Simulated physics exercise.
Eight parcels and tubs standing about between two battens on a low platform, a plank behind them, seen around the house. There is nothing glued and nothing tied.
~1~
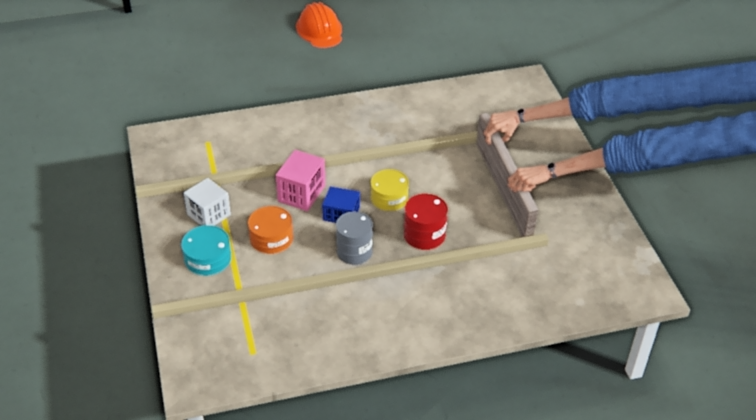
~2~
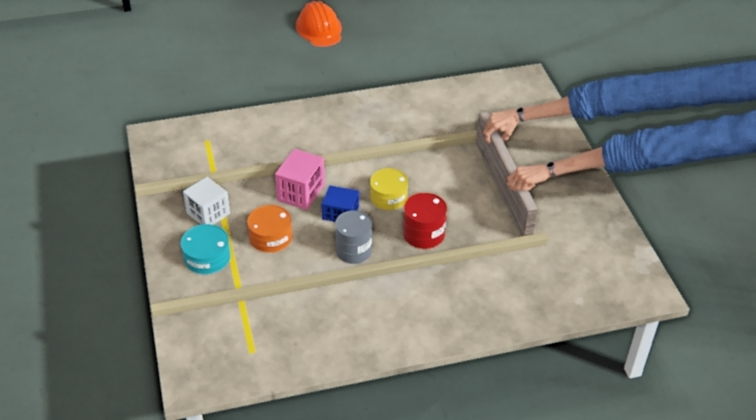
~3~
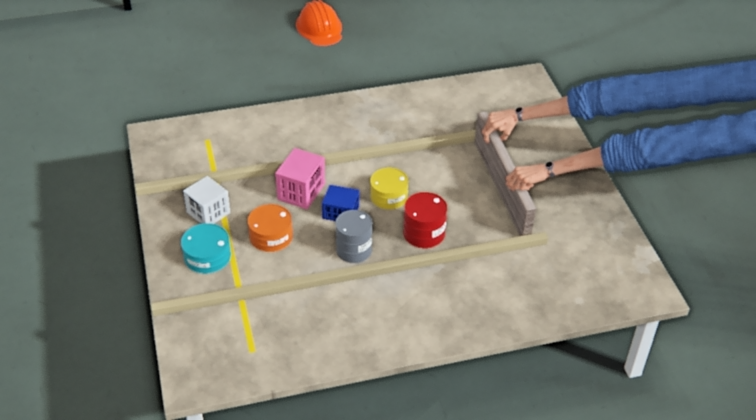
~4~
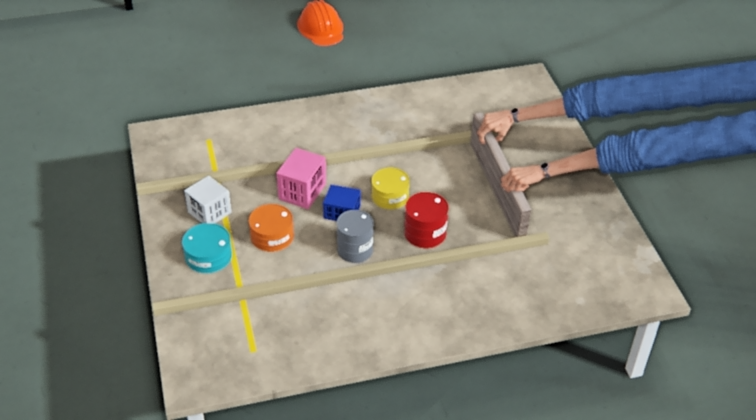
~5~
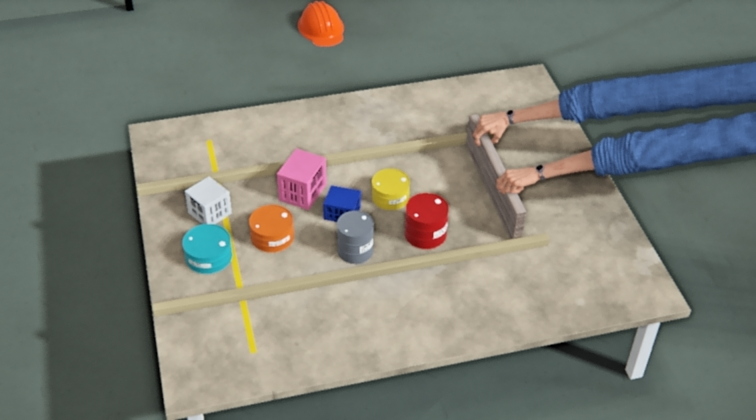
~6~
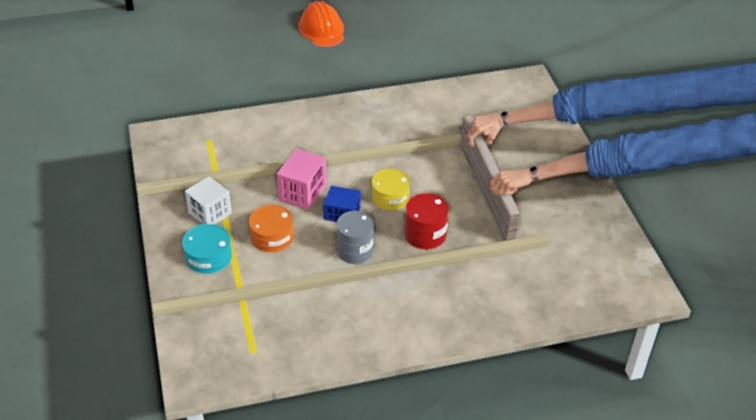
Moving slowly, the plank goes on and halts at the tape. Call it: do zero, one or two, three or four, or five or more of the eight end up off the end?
One or two end up off it.
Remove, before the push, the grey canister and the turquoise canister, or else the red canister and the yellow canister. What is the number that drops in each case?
That makes 0 fallen, then 1 fallen in the other try.
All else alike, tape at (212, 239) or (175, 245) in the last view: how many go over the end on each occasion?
First try 2, second try 5.
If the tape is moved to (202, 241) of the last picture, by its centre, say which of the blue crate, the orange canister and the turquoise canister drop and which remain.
Taking them in turn: Blue crate is still there, orange canister ends up off it, turquoise canister ends up off it.
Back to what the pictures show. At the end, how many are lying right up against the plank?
3 touch it.
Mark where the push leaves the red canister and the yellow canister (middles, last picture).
Listed as asked: First (211, 251), and then (206, 215).
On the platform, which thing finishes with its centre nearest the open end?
That would be the orange canister.
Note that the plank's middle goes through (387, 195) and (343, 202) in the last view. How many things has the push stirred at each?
Up to then 4, and up to the other point 6.
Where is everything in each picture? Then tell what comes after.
Turquoise canister (207, 250); white crate (208, 204); orange canister (271, 230); plank (505, 175); tape (228, 238), in the first picture.
White crate (207, 203); yellow canister (389, 189), in the second picture.
Orange canister (270, 228); plank (504, 174), in the third picture.
Turquoise canister (207, 248); grey canister (355, 237), in the fourth picture.
White crate (209, 202); blue crate (342, 205), in the fifth picture.
Turquoise canister (208, 249); white crate (209, 202); orange canister (272, 228); plank (488, 178); tape (229, 236), in the sixth picture.
Soon after, none off yet; turquoise canister at rest near (208, 249); white crate at rest near (209, 202); orange canister at rest near (272, 228).
Then, none off yet; turquoise canister at rest near (208, 249); white crate at rest near (209, 202); orange canister moved a little near (264, 232).
Further on, none off yet; turquoise canister moved about its own width near (164, 259); white crate at rest near (209, 202); orange canister moved about its own width near (210, 250).
At rest, the number that fall off is one or two; fallen, turquoise canister.
